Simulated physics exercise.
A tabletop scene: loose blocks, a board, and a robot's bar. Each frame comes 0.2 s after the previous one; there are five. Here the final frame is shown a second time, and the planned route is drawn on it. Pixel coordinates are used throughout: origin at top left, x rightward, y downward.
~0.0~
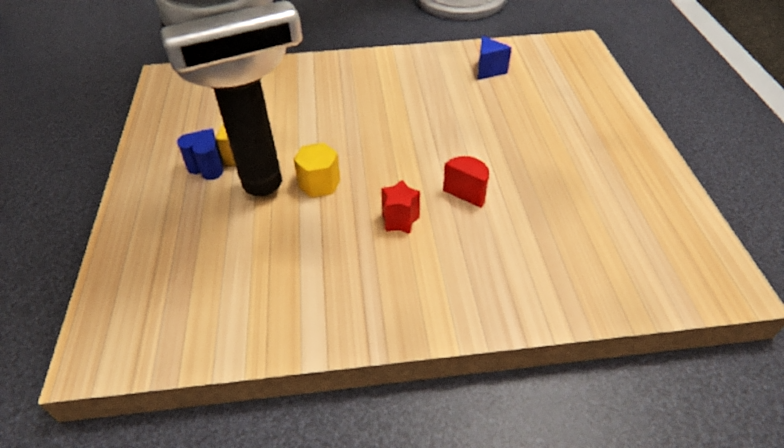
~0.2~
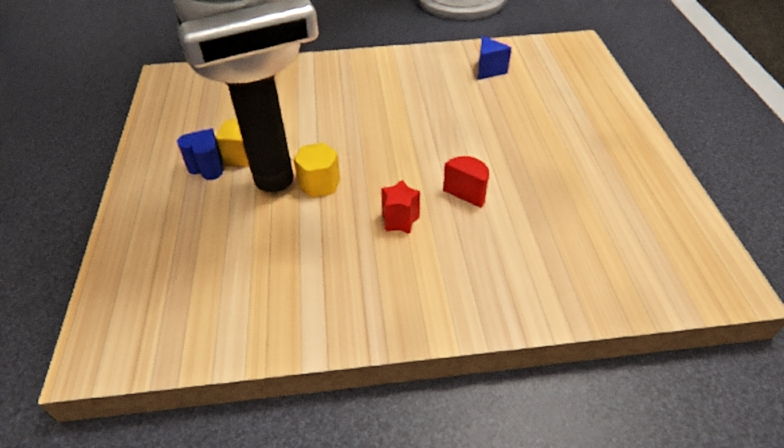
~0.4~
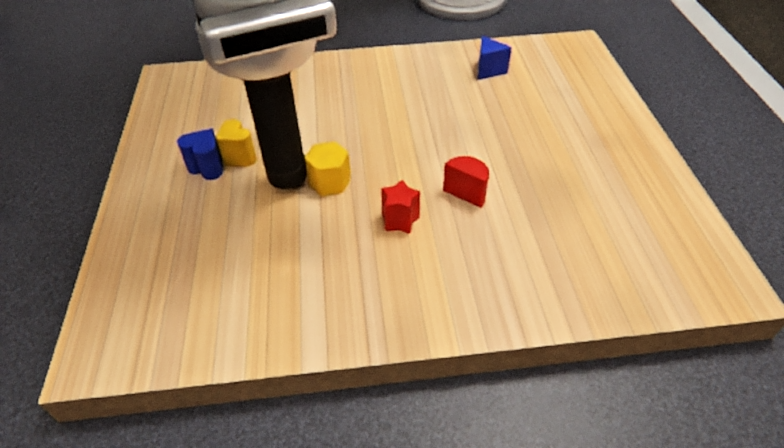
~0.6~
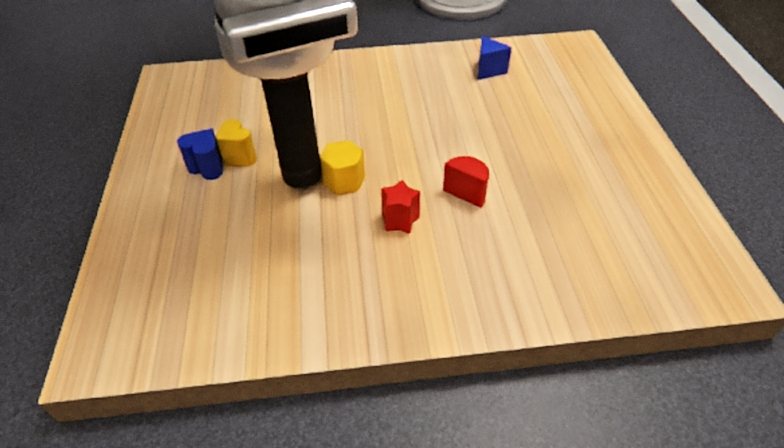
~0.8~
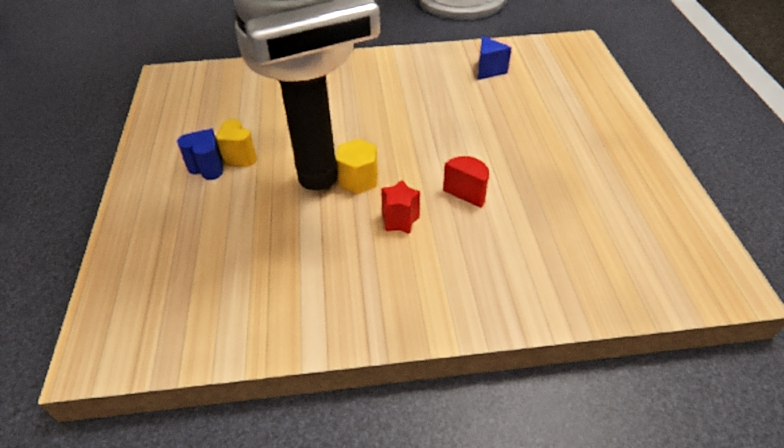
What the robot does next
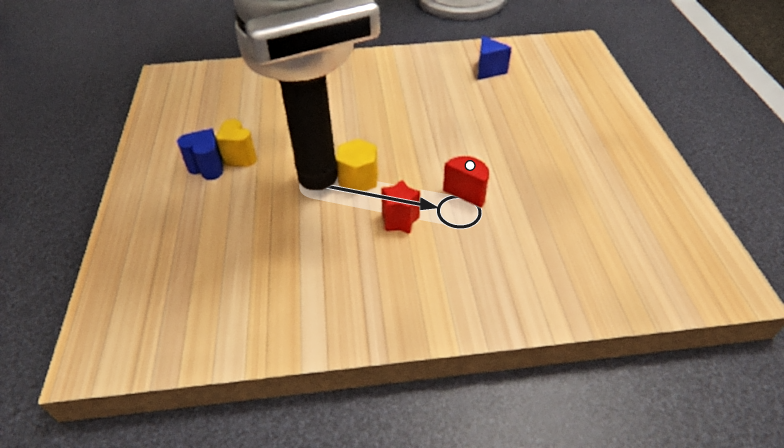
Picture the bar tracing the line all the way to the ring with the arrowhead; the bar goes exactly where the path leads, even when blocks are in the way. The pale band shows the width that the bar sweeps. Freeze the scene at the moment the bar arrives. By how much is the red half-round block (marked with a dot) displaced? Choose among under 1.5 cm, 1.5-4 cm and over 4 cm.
Short of 1.5 cm.
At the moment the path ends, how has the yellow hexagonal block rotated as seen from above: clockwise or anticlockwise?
In a top view, it turns counterclockwise.
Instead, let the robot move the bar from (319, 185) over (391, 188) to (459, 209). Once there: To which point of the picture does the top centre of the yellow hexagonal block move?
It should be at (419, 137) by then.
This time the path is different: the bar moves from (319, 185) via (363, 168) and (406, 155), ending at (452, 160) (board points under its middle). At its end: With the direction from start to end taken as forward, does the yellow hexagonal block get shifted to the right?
Going by the path, yes.
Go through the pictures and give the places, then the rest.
In the first frame, tip of the bar at (263, 183), middles of tops, yellow heart partly hidden, yellow hexagonal block at (315, 156), red star-shaped block at (400, 193), red half-round block at (470, 165).
In the second frame, bar at (274, 179), nothing pushed.
In the third frame, bar at (288, 176), yellow hexagonal block at (326, 154).
In the fourth frame, bar at (302, 176), yellow hexagonal block at (342, 153).
In the fifth frame, bar at (318, 178), yellow heart at (233, 130), yellow hexagonal block at (357, 152), red star-shaped block at (400, 193), red half-round block at (470, 165).
The line goes straight from (319, 185) to (459, 211); the dot is on the red half-round block.
On the path given first. One third of the way, bar at (364, 186); yellow hexagonal block at (392, 147), turned 50° anticlockwise.
Two thirds of the way, bar at (411, 195); yellow hexagonal block at (399, 144), turned 70° anticlockwise; red star-shaped block at (410, 201), turned 30° clockwise.
At the end, bar at (460, 204); yellow heart unmoved; yellow hexagonal block at (399, 144), turned 70° anticlockwise; red star-shaped block at (413, 203), turned 50° clockwise; red half-round block at (474, 163).
